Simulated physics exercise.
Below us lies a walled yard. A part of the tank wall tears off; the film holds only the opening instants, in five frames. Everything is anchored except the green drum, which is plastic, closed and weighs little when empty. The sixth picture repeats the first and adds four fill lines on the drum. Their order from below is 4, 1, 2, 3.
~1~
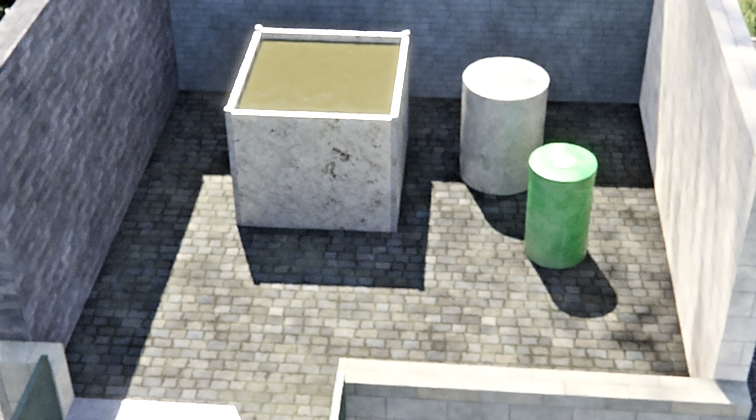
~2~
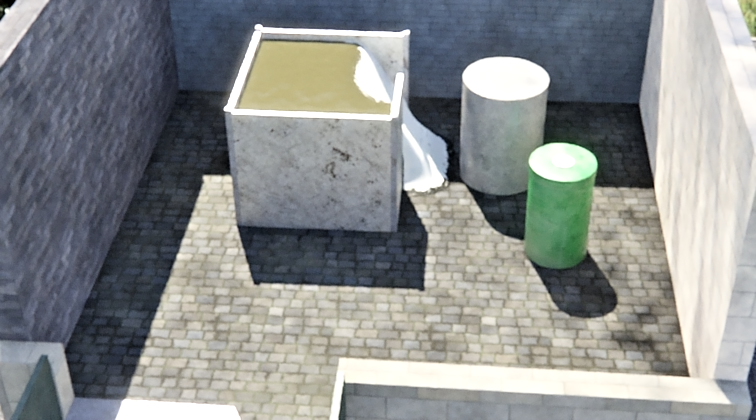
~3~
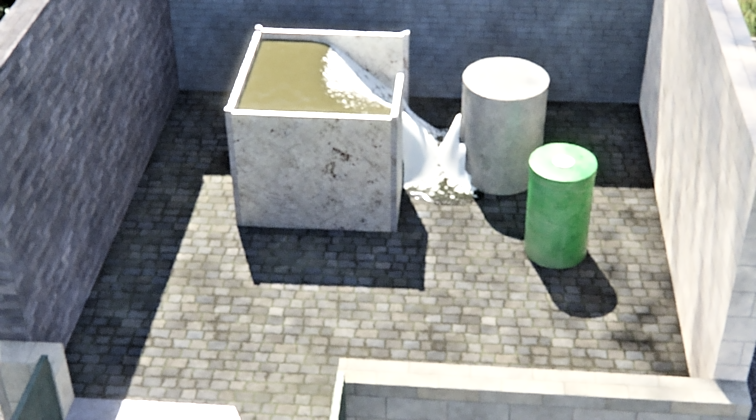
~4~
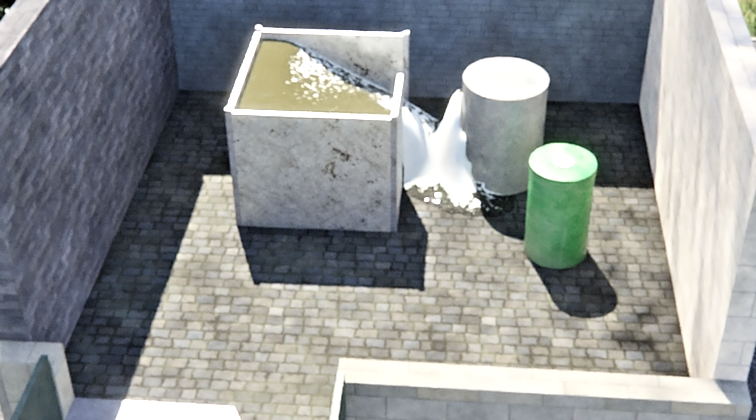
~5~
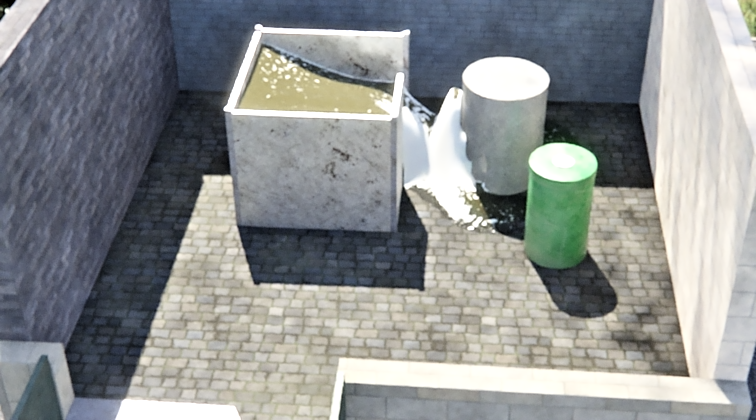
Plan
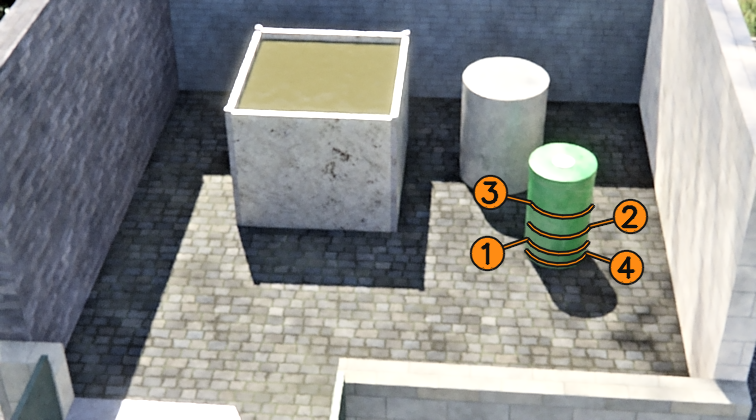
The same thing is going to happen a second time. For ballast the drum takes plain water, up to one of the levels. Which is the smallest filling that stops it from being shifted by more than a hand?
I would pick level 2.
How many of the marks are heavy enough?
Two of them.
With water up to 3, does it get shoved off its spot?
No, that is safe.
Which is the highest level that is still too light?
That is level 1.
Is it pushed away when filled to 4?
Yes, that goes wrong.
In orange, 1 at (558, 253); 2 at (560, 237); 3 at (562, 217); 4 at (557, 264); from the bottom up 4, 1, 2, 3.
With 1, it is pushed about 3 times its own width away.
With 2, it shifts by a finger or two and stays.
With 3, it does not move.
With 4, it is washed out through the gate.
